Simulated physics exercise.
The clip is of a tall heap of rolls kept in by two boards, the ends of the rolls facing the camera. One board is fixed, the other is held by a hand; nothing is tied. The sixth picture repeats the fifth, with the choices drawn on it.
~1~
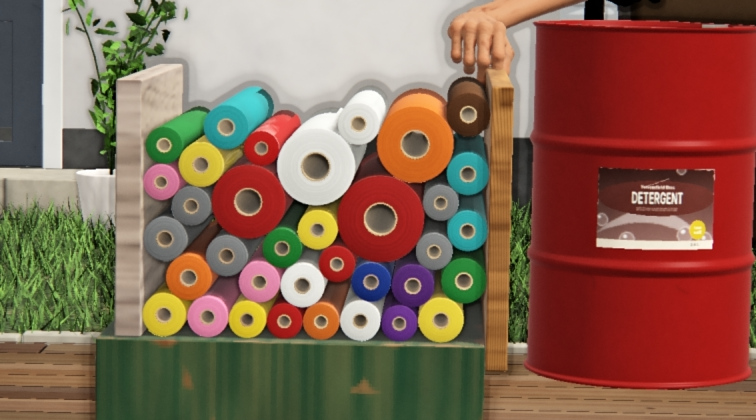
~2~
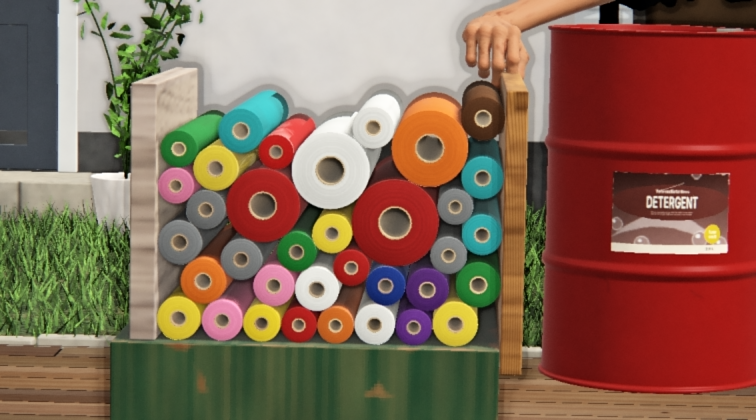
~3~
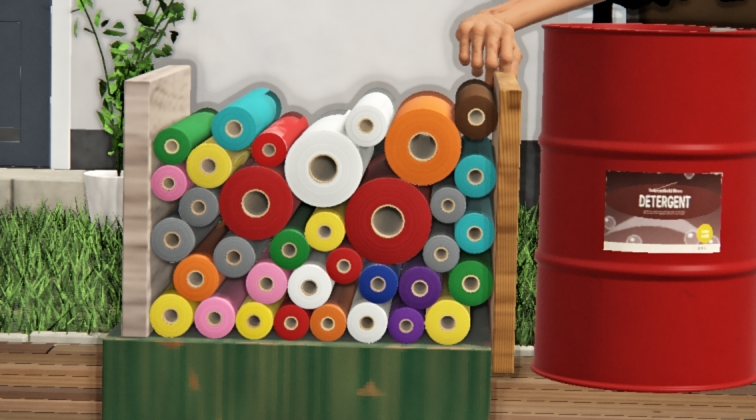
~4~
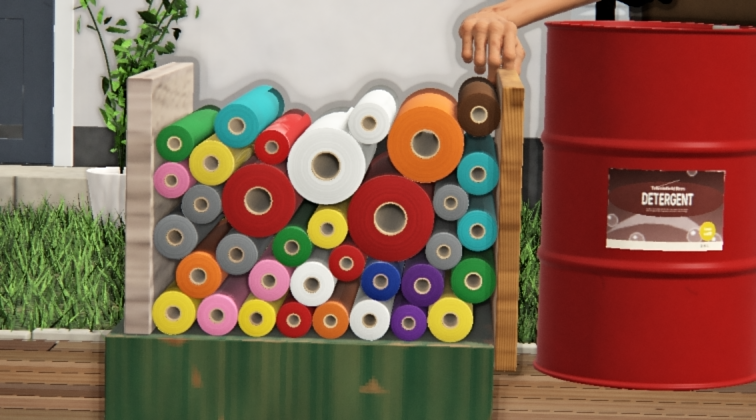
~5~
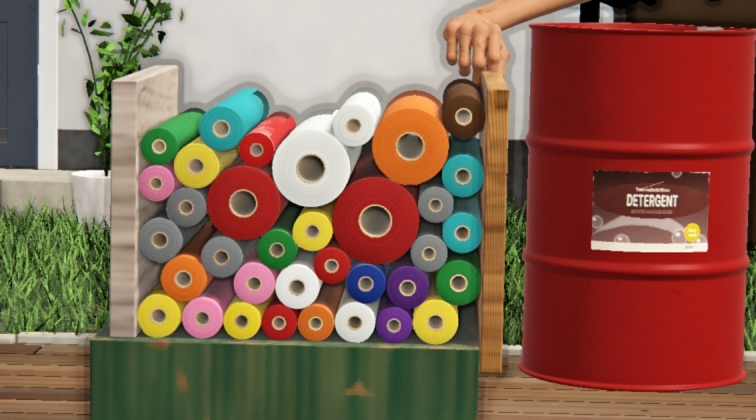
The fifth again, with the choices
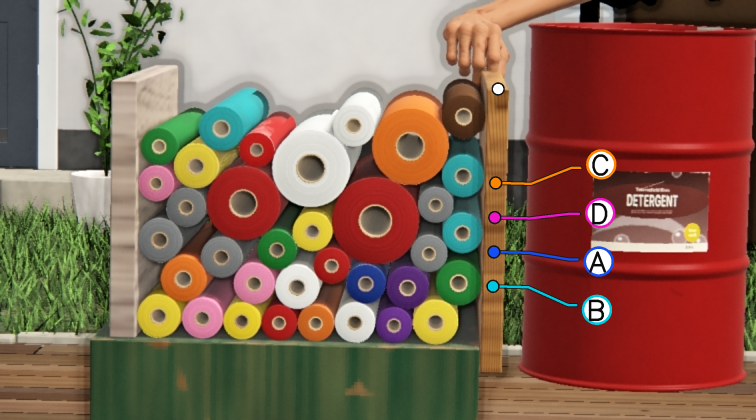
At the start, a tall heap of colourful rolls sits between two upright boards above a green base, a hand resting on the right board beside a red detergent barrel. The whole view shifts slightly right, then back left, while the rolls, boards and hand stay in place relative to one another.
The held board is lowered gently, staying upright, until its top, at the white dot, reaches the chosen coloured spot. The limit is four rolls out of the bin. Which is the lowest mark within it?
At most to A.
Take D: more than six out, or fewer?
It loses fewer than six.
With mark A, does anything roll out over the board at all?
At A: Yes.
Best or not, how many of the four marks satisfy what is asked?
Three of the four.
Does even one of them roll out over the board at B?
Yes, at B.
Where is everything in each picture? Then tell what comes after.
A white roll (360, 321); a blue roll (371, 282); a red roll (336, 264), in the first frame.
A red roll (351, 268); a grey roll (180, 242), in the second frame.
A white roll (324, 168); a white roll (367, 125), in the third frame.
Side board (505, 207), in the fourth frame.
A white roll (355, 323); a blue roll (366, 284); a red roll (331, 266), in the fifth frame.
On the marked copy, A at (494, 252); B at (493, 286); C at (495, 183); D at (494, 218); the white dot at (498, 89).
Taking A. A third of the way, top of the board (485, 162).
Two thirds of the way, top of the board (483, 247).
When it is over, top of the board (483, 251), two out over the board.
As for the rest, B more than four out over the board; C one out over the board; D one out over the board.
